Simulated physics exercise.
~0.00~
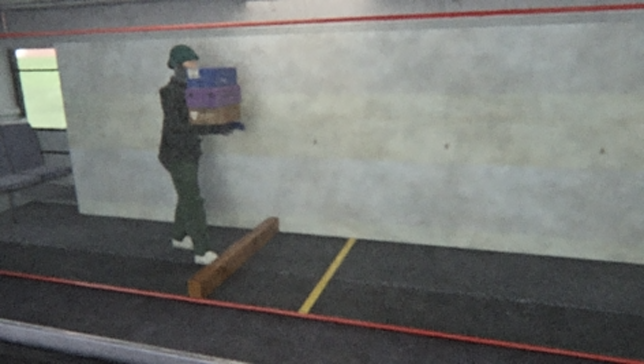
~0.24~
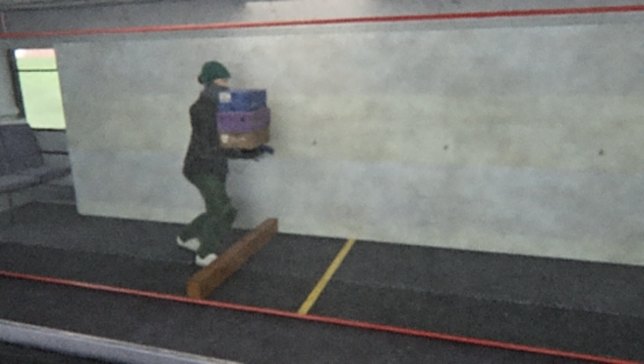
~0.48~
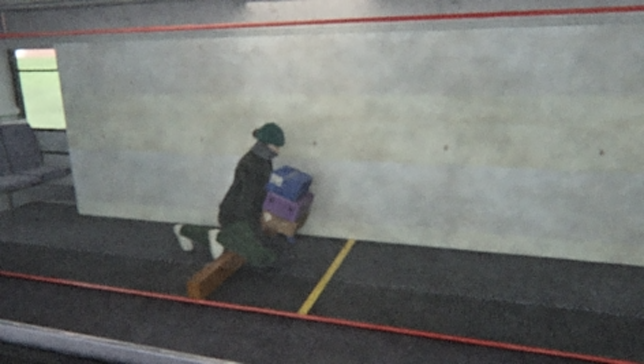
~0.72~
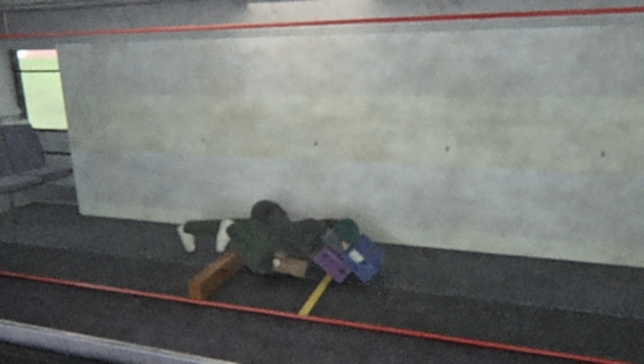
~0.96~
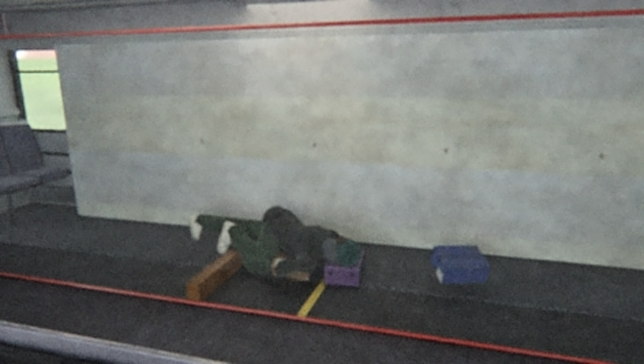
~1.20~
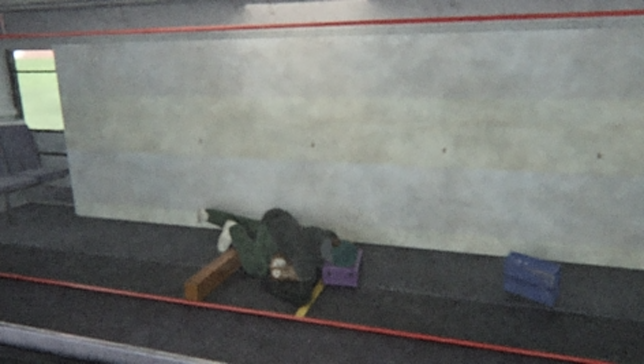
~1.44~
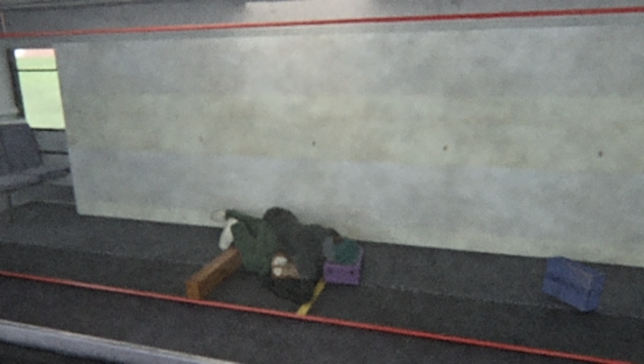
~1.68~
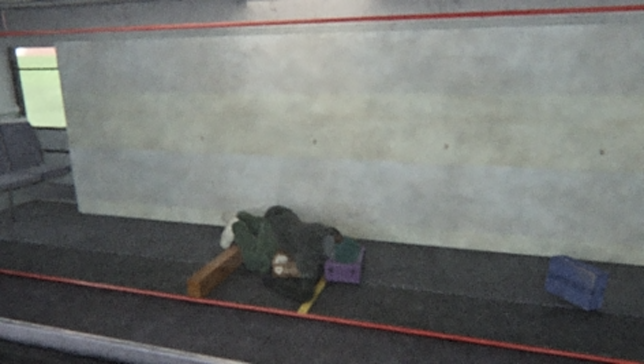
Inside a tram with a pale wall and dark floor, a courier in a green cap walks right, carrying a blue carton, a purple toolbox and a brown parcel stacked in both arms. At a low wooden rail the courier pitches forward over it, and the pile tips and drops. The courier lands face down, with the load spilling ahead. The blue carton tumbles away to the right and comes to rest far beyond the yellow line. The courier lies crumpled beside the rail, the purple toolbox just past the line by the head, the brown parcel short of it.
